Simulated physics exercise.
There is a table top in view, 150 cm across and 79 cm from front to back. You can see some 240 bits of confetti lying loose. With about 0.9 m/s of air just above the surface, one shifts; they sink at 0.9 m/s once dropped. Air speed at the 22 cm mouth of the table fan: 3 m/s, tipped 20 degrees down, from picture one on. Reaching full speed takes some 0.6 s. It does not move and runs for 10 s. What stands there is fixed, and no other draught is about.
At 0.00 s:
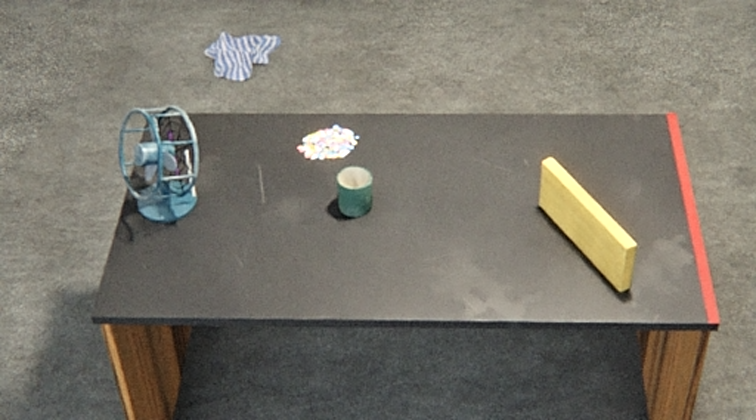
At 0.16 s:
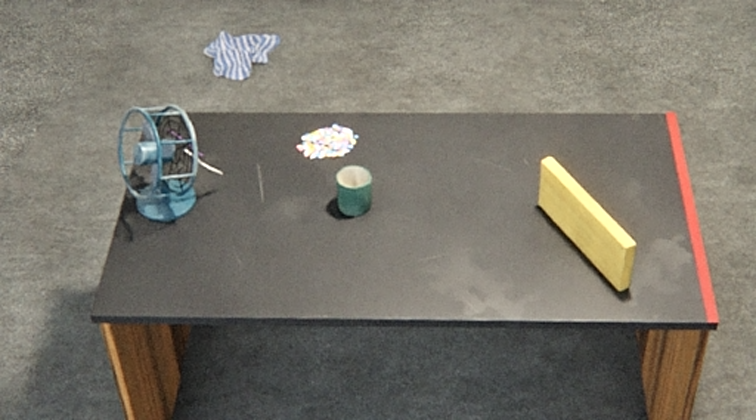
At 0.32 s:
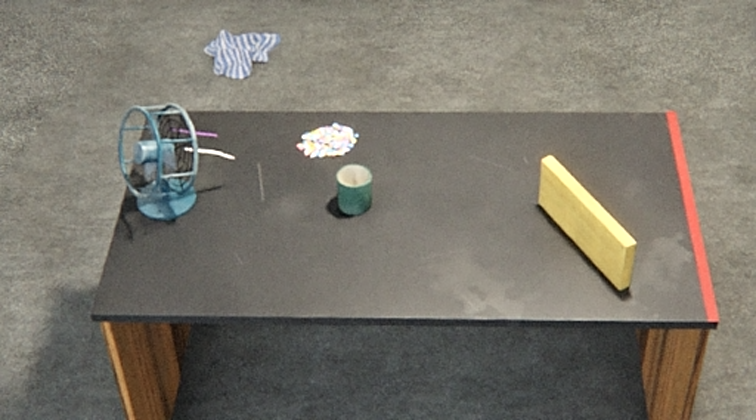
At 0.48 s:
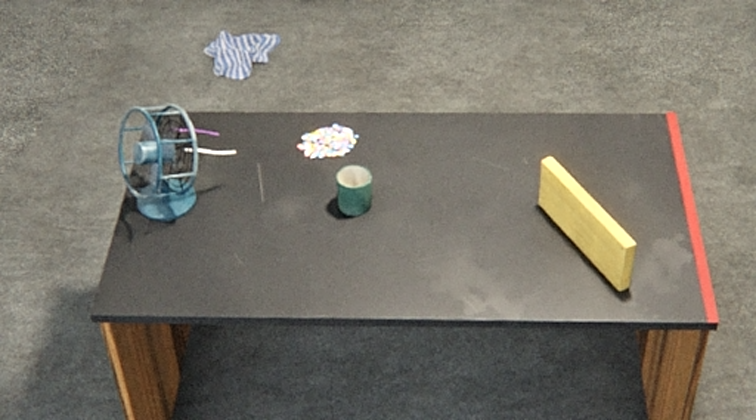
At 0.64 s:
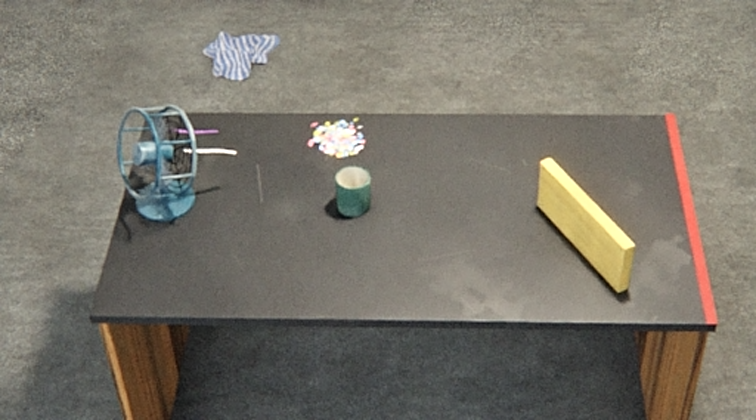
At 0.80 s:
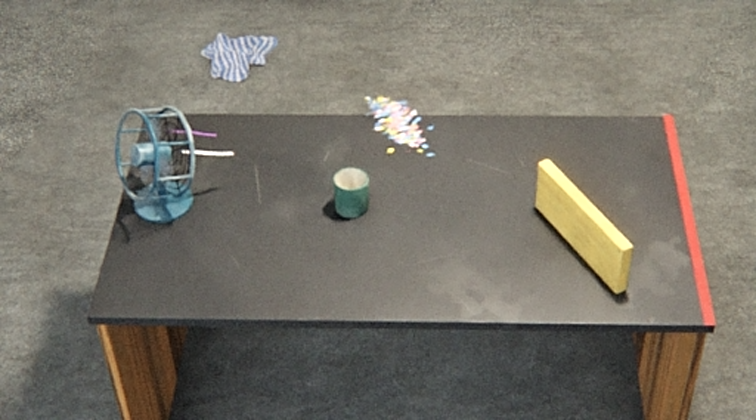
Loose confetti lying still on a black table, then shifting right and spreading as a blue fan blows streamers from the left.
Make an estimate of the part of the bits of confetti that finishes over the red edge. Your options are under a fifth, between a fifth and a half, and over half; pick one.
Fewer than one in five.
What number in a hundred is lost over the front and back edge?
0 % front, 100 % back.
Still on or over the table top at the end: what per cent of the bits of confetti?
Around 0 in a hundred remain.
After 2.0 s the count stands so, 1 % are over the red edge.
After 3.2 s the count stands so, 2 % are over the red edge.
After 5.5 s the count stands so, 2 % are over the red edge.
After 10.0 s, at the end, 2 % are over the red edge.
